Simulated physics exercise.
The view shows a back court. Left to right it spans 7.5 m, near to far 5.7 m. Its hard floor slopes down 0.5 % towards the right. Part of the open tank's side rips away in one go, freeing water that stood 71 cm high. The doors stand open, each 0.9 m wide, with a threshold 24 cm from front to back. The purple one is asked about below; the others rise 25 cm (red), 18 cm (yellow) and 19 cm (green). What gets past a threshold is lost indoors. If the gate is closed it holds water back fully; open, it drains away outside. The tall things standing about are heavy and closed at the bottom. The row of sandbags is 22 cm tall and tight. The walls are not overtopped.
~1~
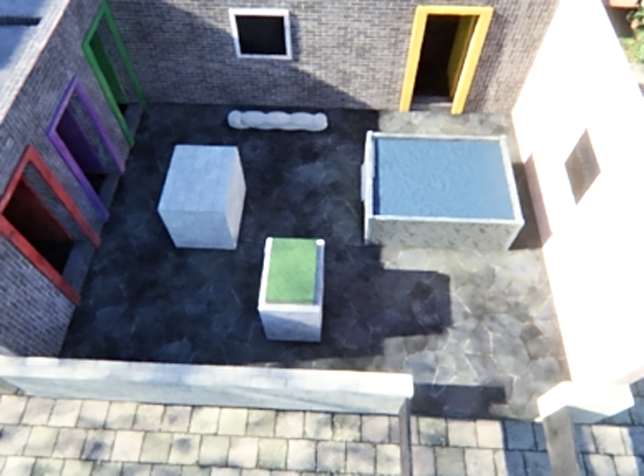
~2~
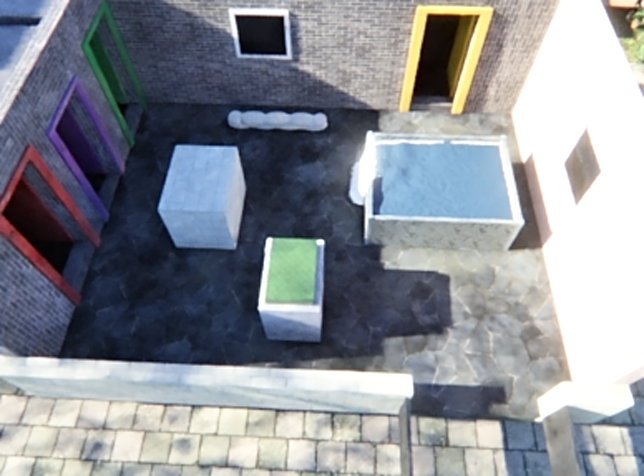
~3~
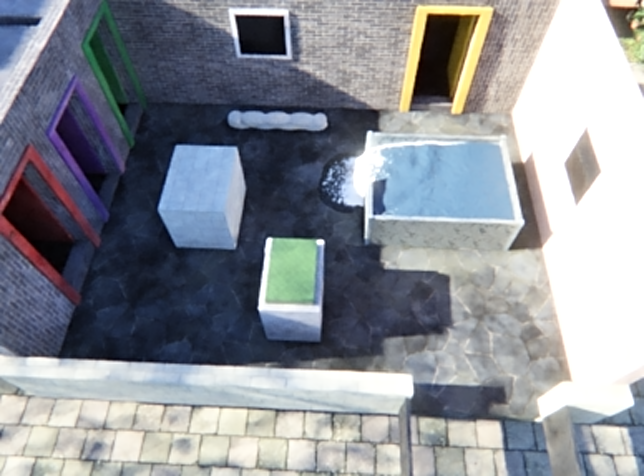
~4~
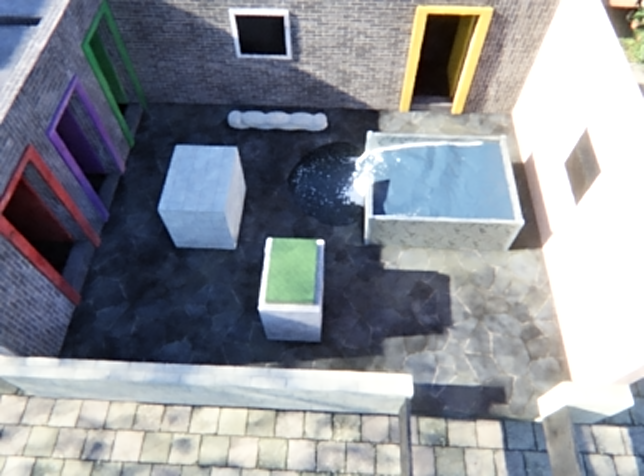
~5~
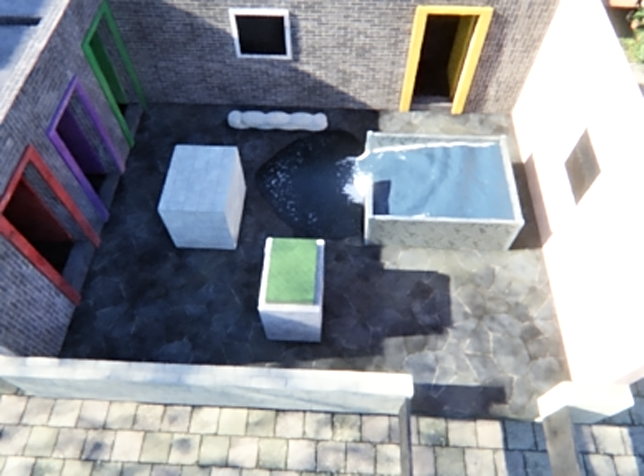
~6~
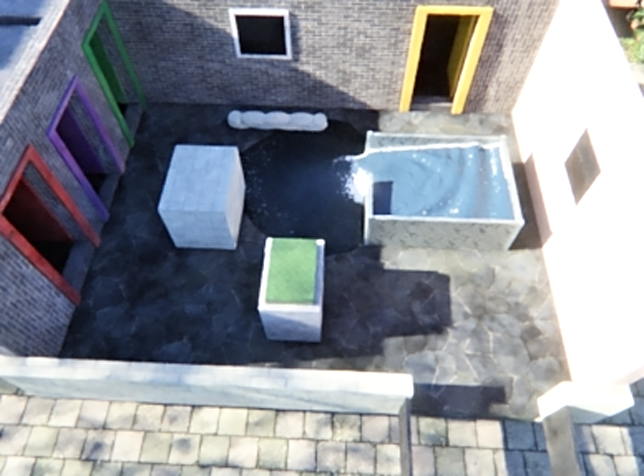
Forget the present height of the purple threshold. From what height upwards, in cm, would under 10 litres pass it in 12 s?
Some 13.5 cm above the ground.
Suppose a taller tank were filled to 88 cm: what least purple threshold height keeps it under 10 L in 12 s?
Some 17 cm.
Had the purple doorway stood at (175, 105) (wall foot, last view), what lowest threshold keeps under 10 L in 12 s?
Roughly 20 cm.
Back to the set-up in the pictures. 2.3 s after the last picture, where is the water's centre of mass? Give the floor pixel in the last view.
At about (329, 193).
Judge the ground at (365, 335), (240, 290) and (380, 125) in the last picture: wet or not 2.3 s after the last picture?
In that order: Dry, flooded, flooded.
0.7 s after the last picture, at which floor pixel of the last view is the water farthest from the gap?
Near (133, 144).
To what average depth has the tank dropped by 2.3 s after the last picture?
About 36 cm.
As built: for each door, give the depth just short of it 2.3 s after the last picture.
In cm: Purple 12, red 1, yellow 1, green 26.
Then, 0.7 s after the last picture water covers 25 % of the floor, deepest (35 cm) near (355, 182); it has not reached the purple door.
Then, 2.3 s after the last picture water covers 45 % of the floor, deepest (34 cm) near (146, 105); 12 cm at the purple door, 20 litres in over its 6 cm threshold.
Then, 11.3 s after the last picture water covers 95 % of the floor, deepest (10 cm) near (53, 375); 6 cm at the purple door, 134 litres in over its 6 cm threshold.
At the purple door as built, the water peaked near 13 cm, 5.1 s after the last picture.
Run again over the same 12 s with other heights there, 16 litres in over 12.5 cm, 2 litres over 17 cm. The limit of 10 litres is kept from about 13.5 cm up.
